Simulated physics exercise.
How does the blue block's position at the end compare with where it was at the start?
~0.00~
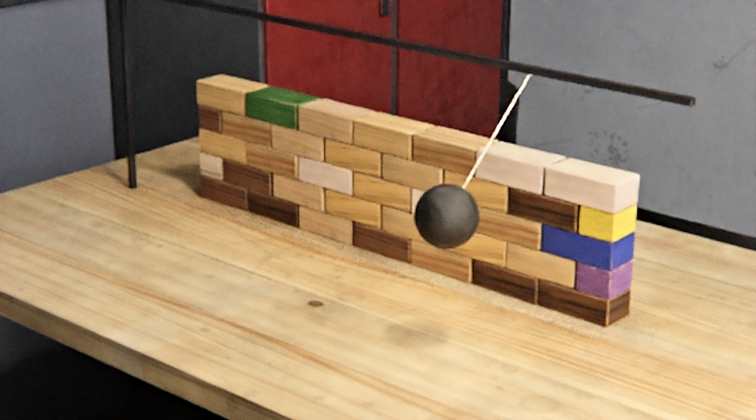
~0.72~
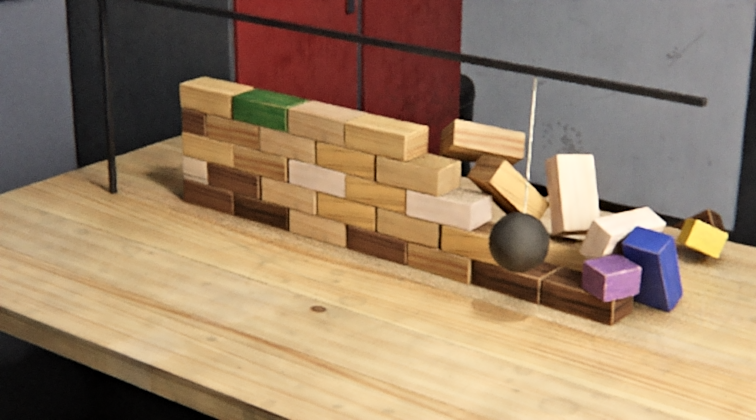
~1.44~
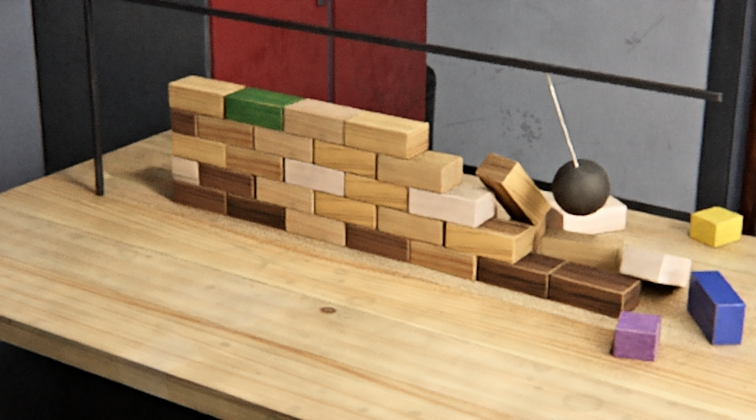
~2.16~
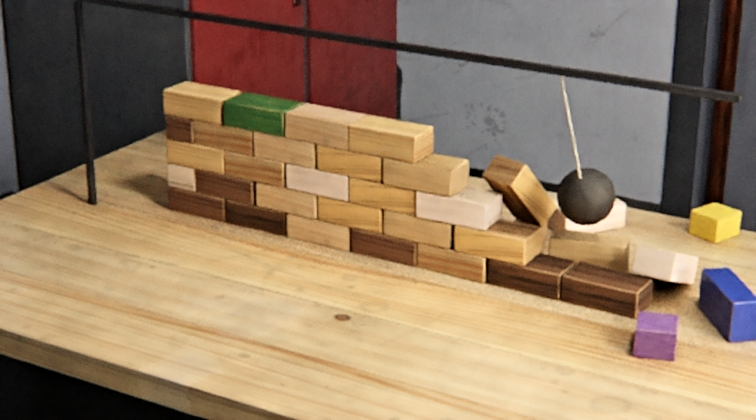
At the start the blue block sits in the right end of the wall, between the yellow and purple blocks. At the end it lies on the table, lower and farther right, clear of the wall.
